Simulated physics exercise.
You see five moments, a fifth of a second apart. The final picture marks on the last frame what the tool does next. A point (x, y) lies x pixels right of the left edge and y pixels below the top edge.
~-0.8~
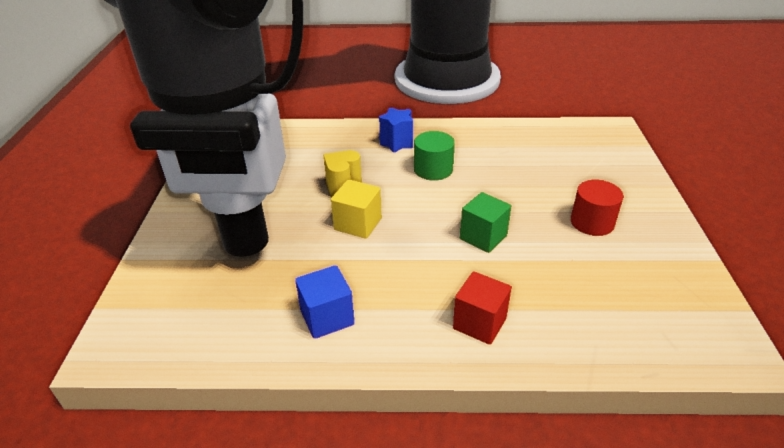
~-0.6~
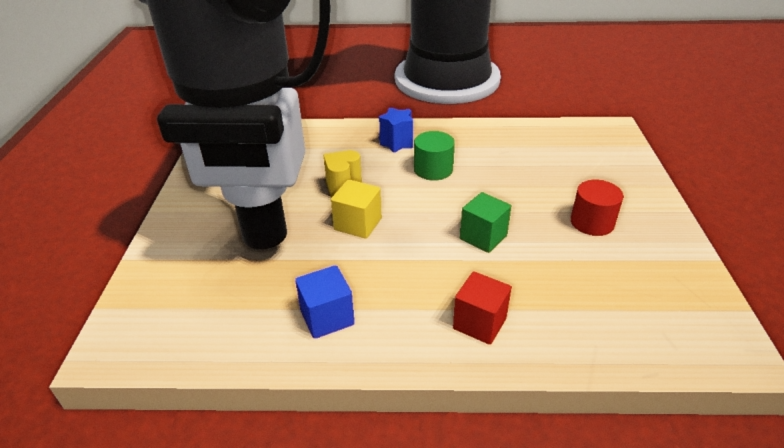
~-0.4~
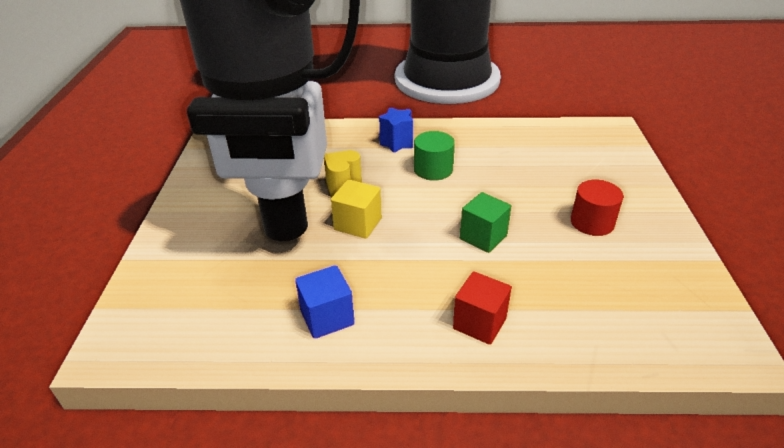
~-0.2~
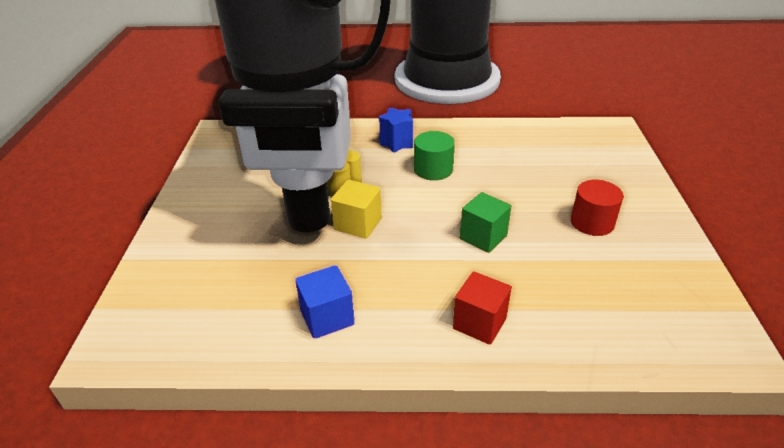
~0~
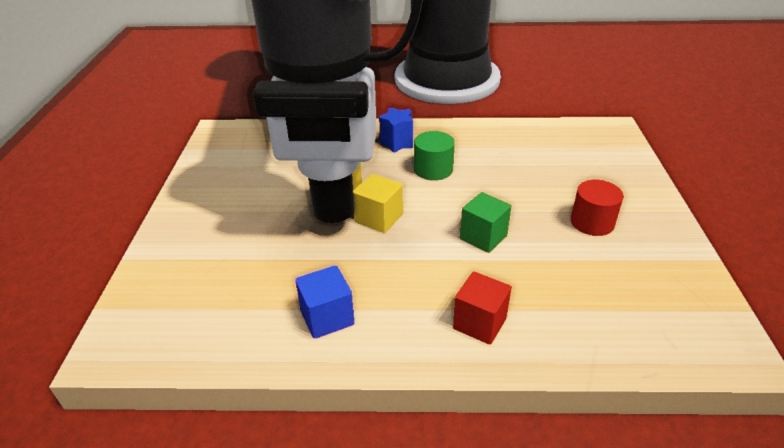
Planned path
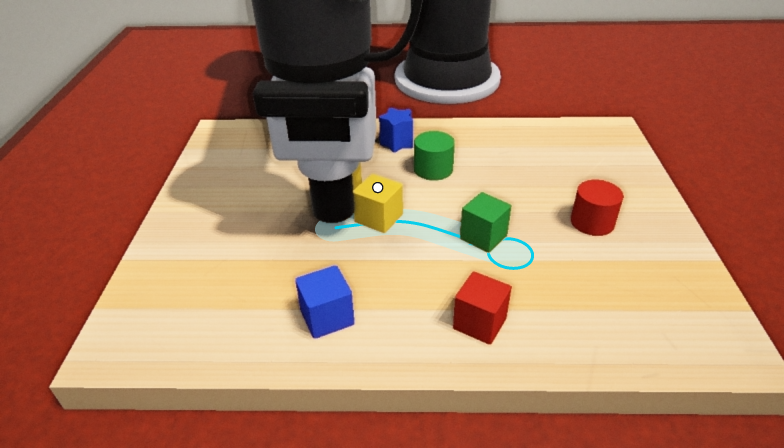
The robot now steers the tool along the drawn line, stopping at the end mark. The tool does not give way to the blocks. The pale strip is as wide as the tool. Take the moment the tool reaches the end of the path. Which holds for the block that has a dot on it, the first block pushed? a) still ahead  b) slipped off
I'll go with b - slipped off.
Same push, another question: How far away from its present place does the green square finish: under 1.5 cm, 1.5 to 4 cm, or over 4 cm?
Overall it shifts more than 4 cm.
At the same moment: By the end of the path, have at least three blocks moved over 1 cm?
It seems not.
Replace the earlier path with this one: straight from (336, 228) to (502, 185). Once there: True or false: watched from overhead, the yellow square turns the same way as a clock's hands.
True - the claim holds.
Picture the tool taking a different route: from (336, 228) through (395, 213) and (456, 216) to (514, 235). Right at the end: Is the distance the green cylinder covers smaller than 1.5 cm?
In short: Yes.
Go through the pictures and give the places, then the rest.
The first picture shows tool tip at (247, 242); block tops, yellow heart-shaped block at (341, 159); yellow square at (356, 193); green square at (487, 206).
The second picture shows tool at (265, 235); blocks unchanged.
The third picture shows tool at (286, 228); blocks unchanged.
The fourth picture shows tool at (309, 219); blocks unchanged.
The fifth picture shows tool at (334, 210); yellow heart-shaped block hidden; yellow square at (378, 188); green square at (487, 206).
Path on the board, from (336, 228) by way of (395, 221) and (452, 234) to (510, 253); the dot is on the yellow square.
What follows on the original path. One third of the way, tool at (396, 204); yellow square at (436, 178), turned 15° anticlockwise.
Two thirds of the way, tool at (454, 217); yellow square at (460, 177), turned 80° anticlockwise; green square at (497, 208), turned 15° anticlockwise.
At the end, tool at (513, 235); yellow heart-shaped block in place; yellow square at (460, 177), turned 80° anticlockwise; green square at (554, 213), turned 75° anticlockwise.
